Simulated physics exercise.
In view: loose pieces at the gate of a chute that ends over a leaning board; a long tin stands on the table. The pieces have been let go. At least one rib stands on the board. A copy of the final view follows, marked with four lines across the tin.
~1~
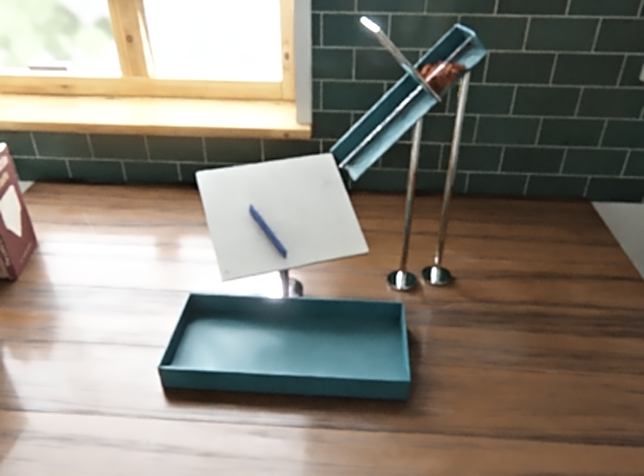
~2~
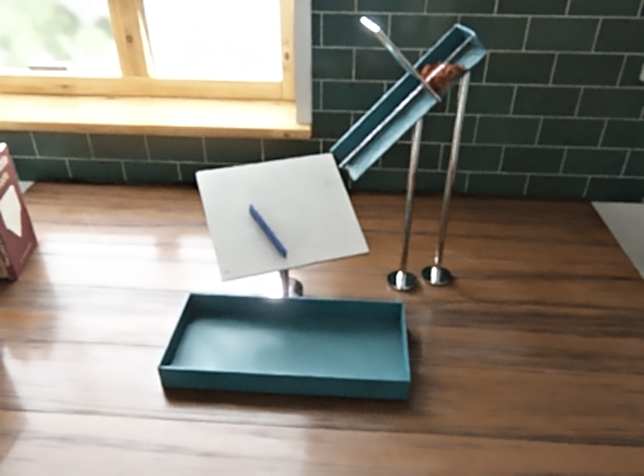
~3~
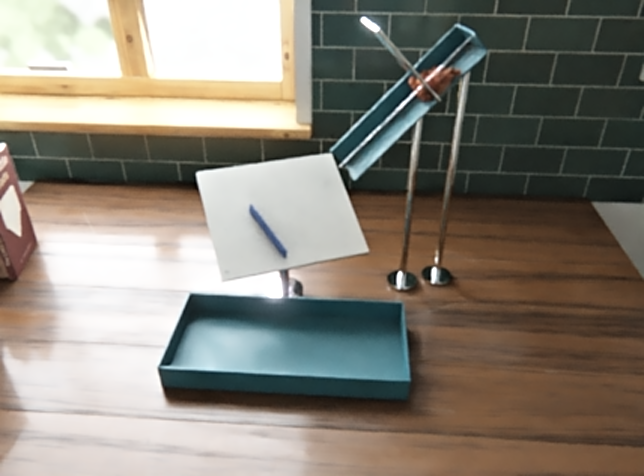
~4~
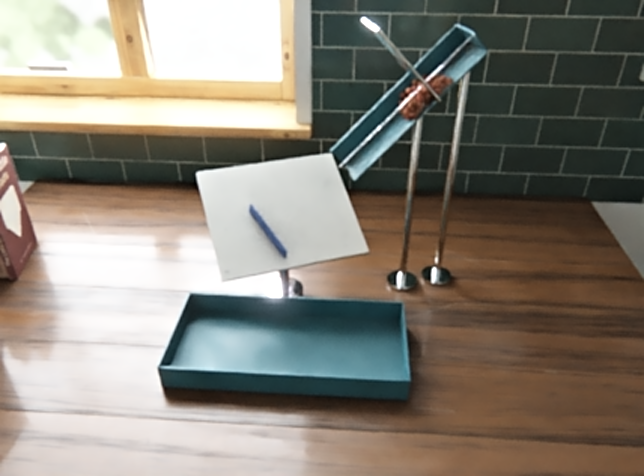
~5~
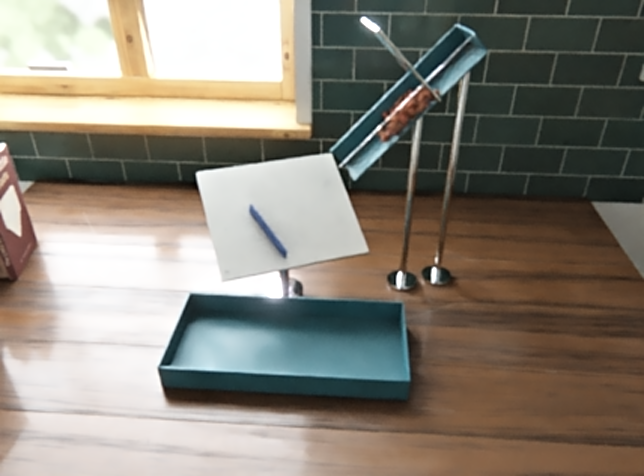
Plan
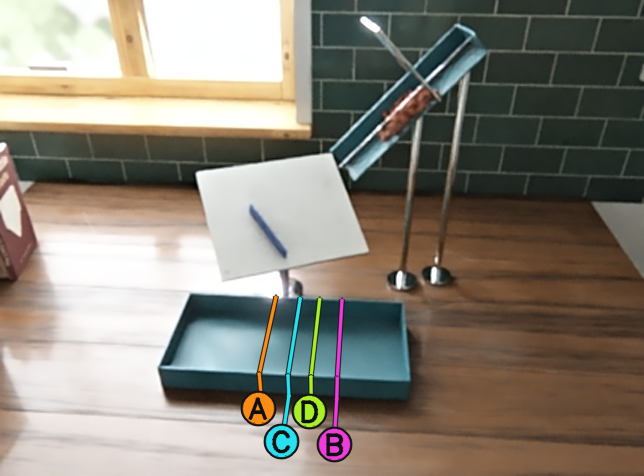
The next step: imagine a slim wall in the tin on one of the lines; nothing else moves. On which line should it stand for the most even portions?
The best line is D.
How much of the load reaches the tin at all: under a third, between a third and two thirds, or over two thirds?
About that: Over two thirds.
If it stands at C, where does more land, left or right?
More lands on the right.
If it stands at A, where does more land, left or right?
Right.
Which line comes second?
The answer is C.
On the marked copy, line A crosses the front rim at (259, 372); line B crosses the front rim at (337, 377); line C crosses the front rim at (288, 374); line D crosses the front rim at (311, 375).
With A, of what is caught, a small part on the left of the divider, nearly all on the right.
With B, of what is caught, nearly all on the left of the divider, a small part on the right.
With C, of what is caught, about a quarter on the left of the divider, most on the right.
With D, of what is caught, about half on the left of the divider, about half on the right.
